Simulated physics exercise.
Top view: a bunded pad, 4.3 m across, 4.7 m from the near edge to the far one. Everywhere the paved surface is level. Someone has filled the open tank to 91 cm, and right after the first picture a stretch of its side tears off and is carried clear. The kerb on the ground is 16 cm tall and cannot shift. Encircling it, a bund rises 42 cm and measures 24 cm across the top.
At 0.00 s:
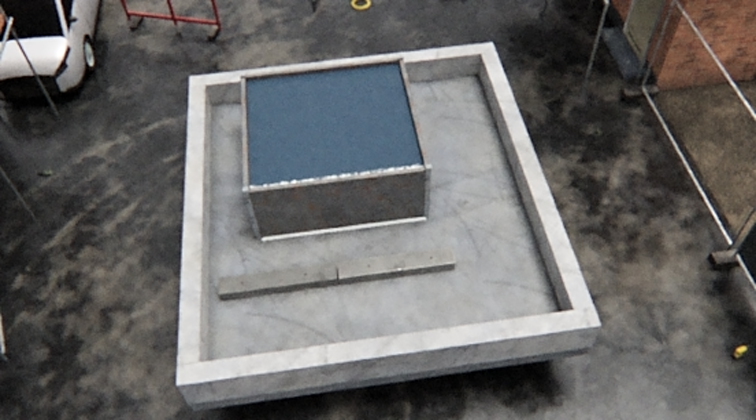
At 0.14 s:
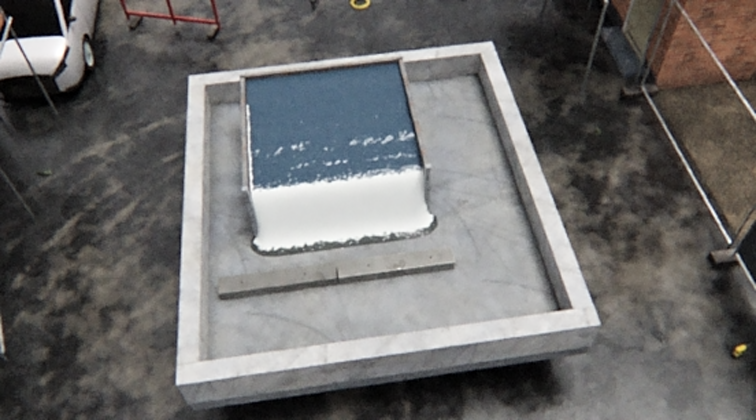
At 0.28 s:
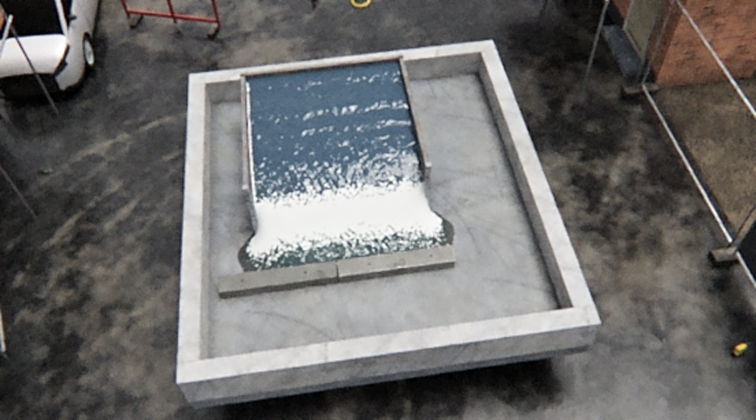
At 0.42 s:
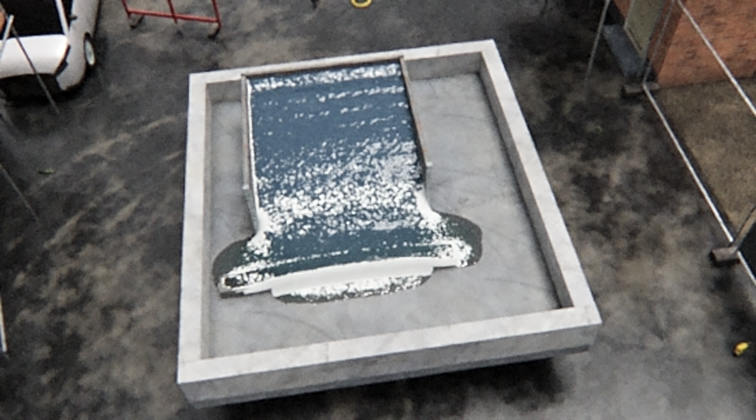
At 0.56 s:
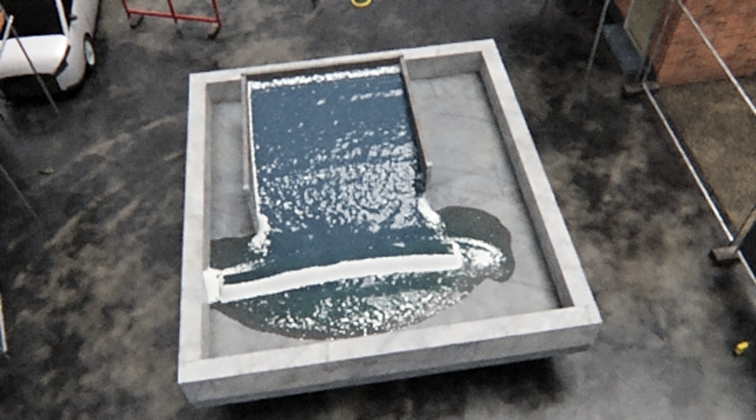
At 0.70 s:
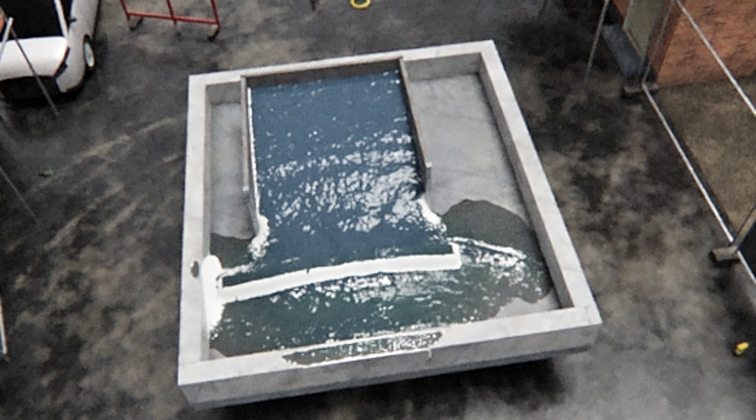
On a walled concrete pad seen from above, dark blue water sits still in an open tank until its near side gives way and a white, foaming sheet pours out. The water meets a low kerb, spills over and around both ends, then spreads across the floor to the near wall.
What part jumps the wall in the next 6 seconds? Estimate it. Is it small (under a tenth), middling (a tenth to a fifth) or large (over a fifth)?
It is small, under a tenth.
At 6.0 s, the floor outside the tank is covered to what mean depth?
It comes to near 20 cm.
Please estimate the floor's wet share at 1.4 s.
Roughly 60 % of the floor.
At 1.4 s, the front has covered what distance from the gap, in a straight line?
Roughly 3.0 metres out.
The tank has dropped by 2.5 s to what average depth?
Depth, averaged: Around 23 centimetres.
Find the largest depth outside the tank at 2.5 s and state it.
Up to some 47 cm.
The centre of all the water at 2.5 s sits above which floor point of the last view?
Its balance point sits around (357, 248).
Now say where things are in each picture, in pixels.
The first frame shows still water, 91 cm deep, in the open tank at (330, 123).
In the second frame, the front is at (432, 218), 1.2 m from the gap at (341, 212); 0.6 m2 of floor is under water; 91 cm left at the back of the open tank.
In the third frame, the front is at (447, 237), 1.4 m from the gap at (342, 211); 1.7 m2 of floor is under water; 91 cm left at the back of the open tank.
In the fourth frame, the front is at (220, 282), 1.8 m from the gap at (343, 213); 3.1 m2 of floor is under water; 85 cm left at the back of the open tank.
In the fifth frame, water pours out at (343, 212) and has run 2.3 m, to (508, 267); deepest outside 45 cm, 77 cm at the open tank's back.
In the sixth frame, water pours out at (343, 215) and has run 2.7 m, to (544, 288); deepest outside 43 cm, 77 cm at the open tank's back.
After 1.1 s water covers 45 % of the floor and is deepest (66 cm) near (210, 376); 1 % is over the wall.
After 1.4 s water covers 50 % of the floor and is deepest (74 cm) near (394, 350); 1 % is over the wall.
After 2.5 s water covers 65 % of the floor and is deepest (47 cm) near (210, 376); 4 % is over the wall.
After 4.0 s water covers 75 % of the floor and is deepest (37 cm) near (452, 89); 4 % is over the wall.
After 6.0 s water covers 75 % of the floor and is deepest (36 cm) near (415, 127); 4 % is over the wall.
